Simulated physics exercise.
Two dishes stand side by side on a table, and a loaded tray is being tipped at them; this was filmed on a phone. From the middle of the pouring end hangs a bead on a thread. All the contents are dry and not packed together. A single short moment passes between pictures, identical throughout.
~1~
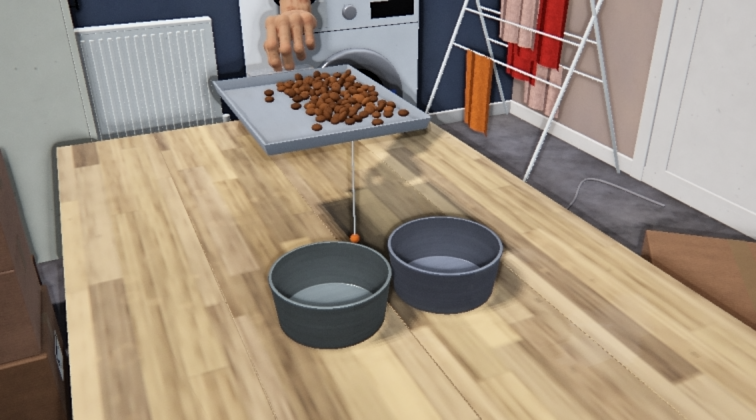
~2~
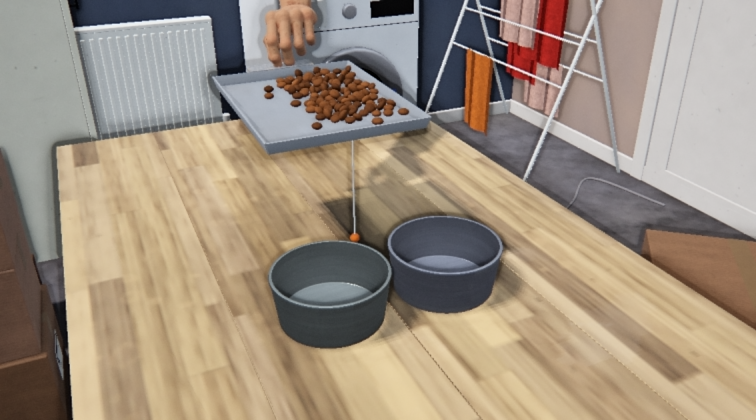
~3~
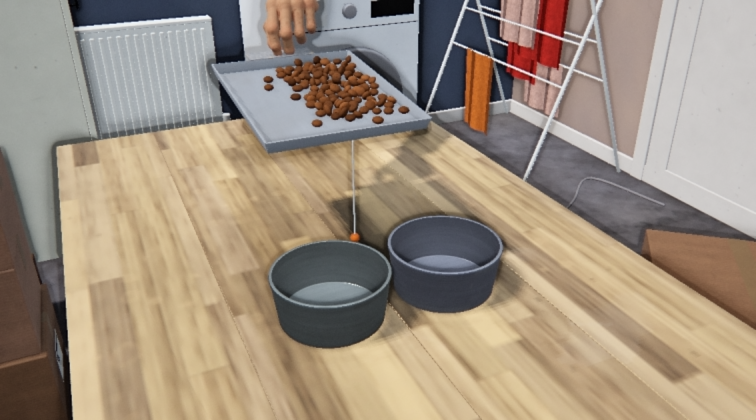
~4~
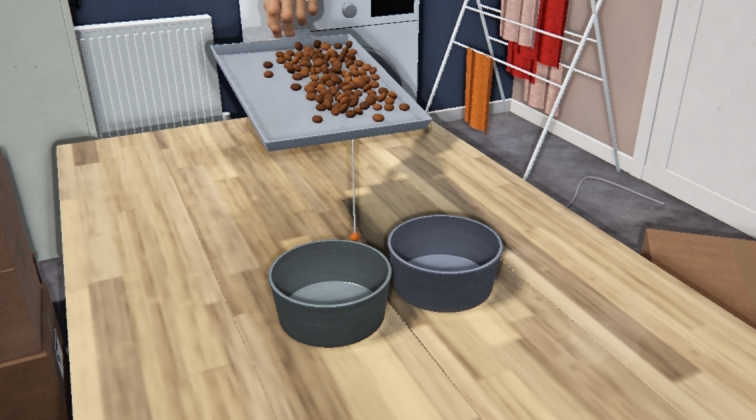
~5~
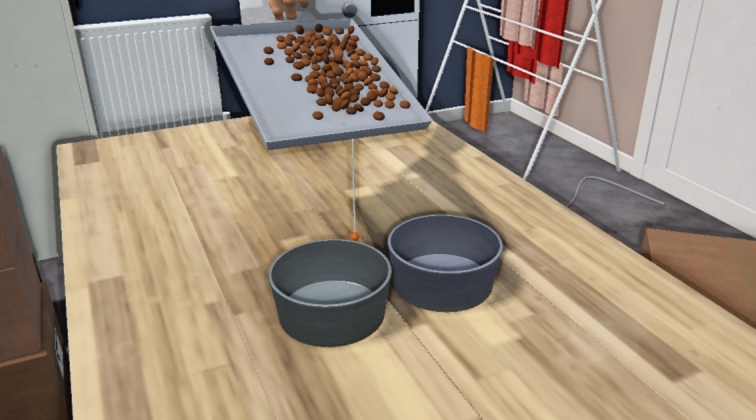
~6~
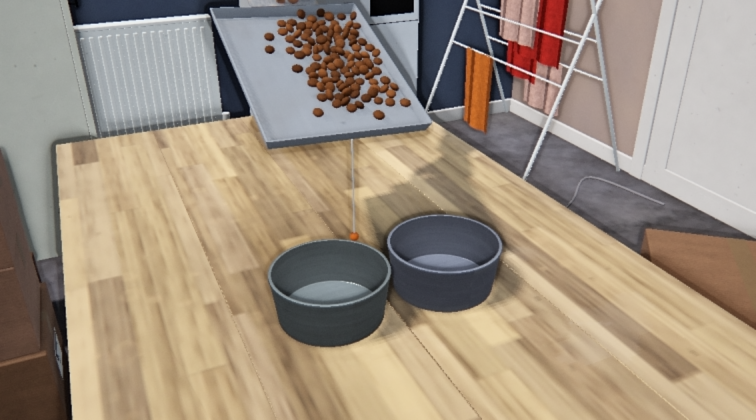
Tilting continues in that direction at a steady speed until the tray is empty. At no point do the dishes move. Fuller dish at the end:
Right.
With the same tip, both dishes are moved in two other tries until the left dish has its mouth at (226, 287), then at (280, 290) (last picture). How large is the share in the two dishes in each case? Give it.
You'd see around 30 per cent and then around 70 per cent.
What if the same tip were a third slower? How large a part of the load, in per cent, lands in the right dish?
I'd say 60 percent or thereabouts.
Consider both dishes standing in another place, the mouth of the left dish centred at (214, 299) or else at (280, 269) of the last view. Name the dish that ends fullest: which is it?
In the first try it's the right-side dish, and in the second it's the right-side dish.
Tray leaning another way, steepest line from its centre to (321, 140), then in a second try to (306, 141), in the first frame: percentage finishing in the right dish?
Close to 0 percent first and close to 0 percent second.
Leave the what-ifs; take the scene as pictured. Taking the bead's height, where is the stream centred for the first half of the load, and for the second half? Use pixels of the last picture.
About (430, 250), and after that about (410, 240).
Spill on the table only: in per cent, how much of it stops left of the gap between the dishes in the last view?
10 per cent or thereabouts.
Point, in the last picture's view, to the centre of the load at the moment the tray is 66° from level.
Somewhere around pixel (394, 125) in the last picture.
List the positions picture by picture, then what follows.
In the first picture, corners of the pouring end near (268, 143) and (426, 117), level; middle of the load near (332, 96), bits of dog kibble; left dish near (354, 322); right dish near (473, 289); bead on its thread near (355, 238).
In the second picture, corners of the pouring end near (268, 142) and (427, 116), level; middle of the load near (332, 93).
In the third picture, corners of the pouring end near (268, 141) and (427, 117), tipped barely, lowest at the right corner; middle of the load near (332, 87).
In the fourth picture, corners of the pouring end near (269, 140) and (428, 118), tipped a little, lowest at the right corner; middle of the load near (332, 76).
In the fifth picture, corners of the pouring end near (269, 139) and (428, 119), tipped clearly, lowest at the right corner; middle of the load near (334, 66).
In the sixth picture, corners of the pouring end near (269, 139) and (428, 121), tipped clearly, lowest at the right corner; middle of the load near (335, 57); left dish near (353, 320); right dish near (473, 287).
Shortly afterwards, tray tipped steeply; the bulk on the tray; near a quarter in the air.
Next, tray tipped past a quarter turn; a little in the left dish; near half in the right dish; near a quarter outside both; a little in the air.
Some moments later, tray tipped past a quarter turn; near a quarter in the left dish; near half in the right dish; near a quarter outside both.
In the end, tray tipped past a quarter turn; near a quarter in the left dish; near half in the right dish; near a quarter outside both.
